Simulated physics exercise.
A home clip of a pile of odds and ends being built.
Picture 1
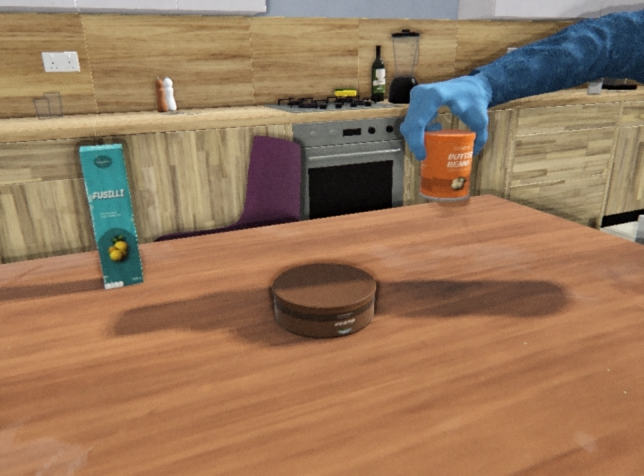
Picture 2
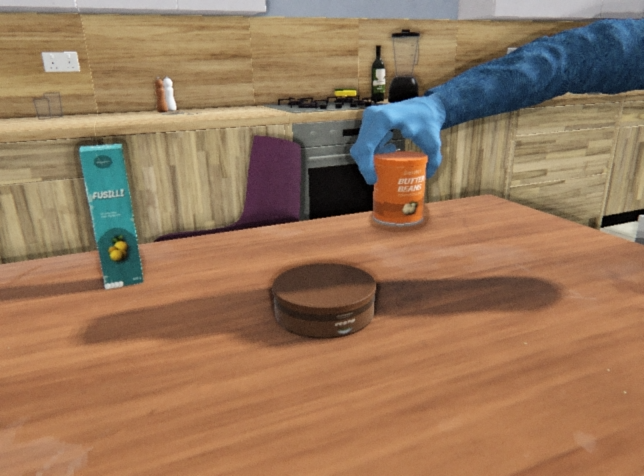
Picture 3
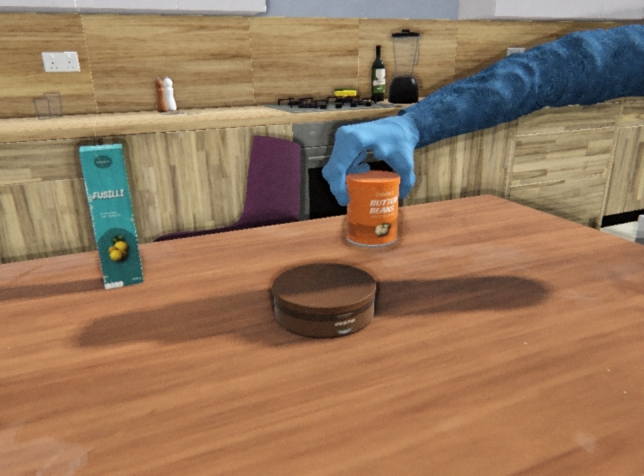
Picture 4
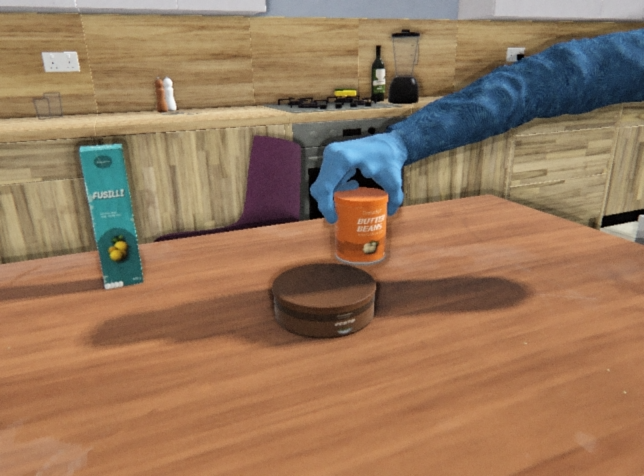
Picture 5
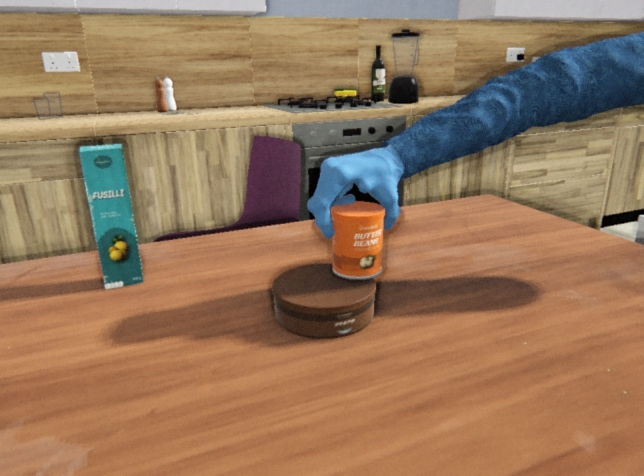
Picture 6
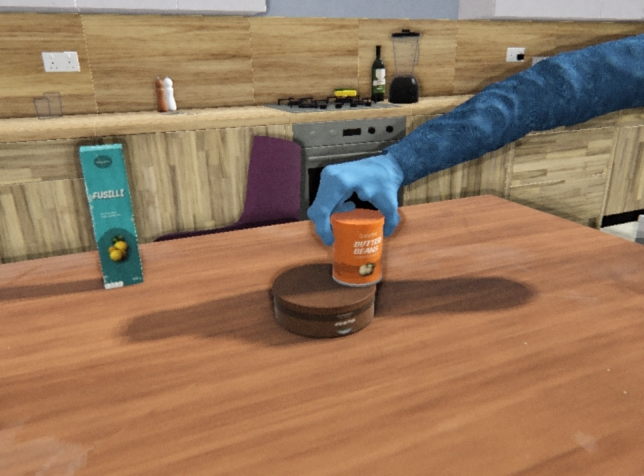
A blue-gloved hand carried an orange pot leftward and down over a wooden table, lowering it onto the right side of a round brown tin, while a turquoise carton stood still at left.
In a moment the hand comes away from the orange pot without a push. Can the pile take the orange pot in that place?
The pile holds.
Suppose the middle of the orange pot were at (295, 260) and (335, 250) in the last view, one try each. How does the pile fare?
First, it holds; second, it stays up.
Then, 1.00 s later than the last frame, all is still.
Then, 2.10 s later than the last frame, orange pot resting near (357, 247).
When it is over, all 3 as before. End places, in pixels of the last picture, orange pot near (357, 247). The pile keeps its balance.
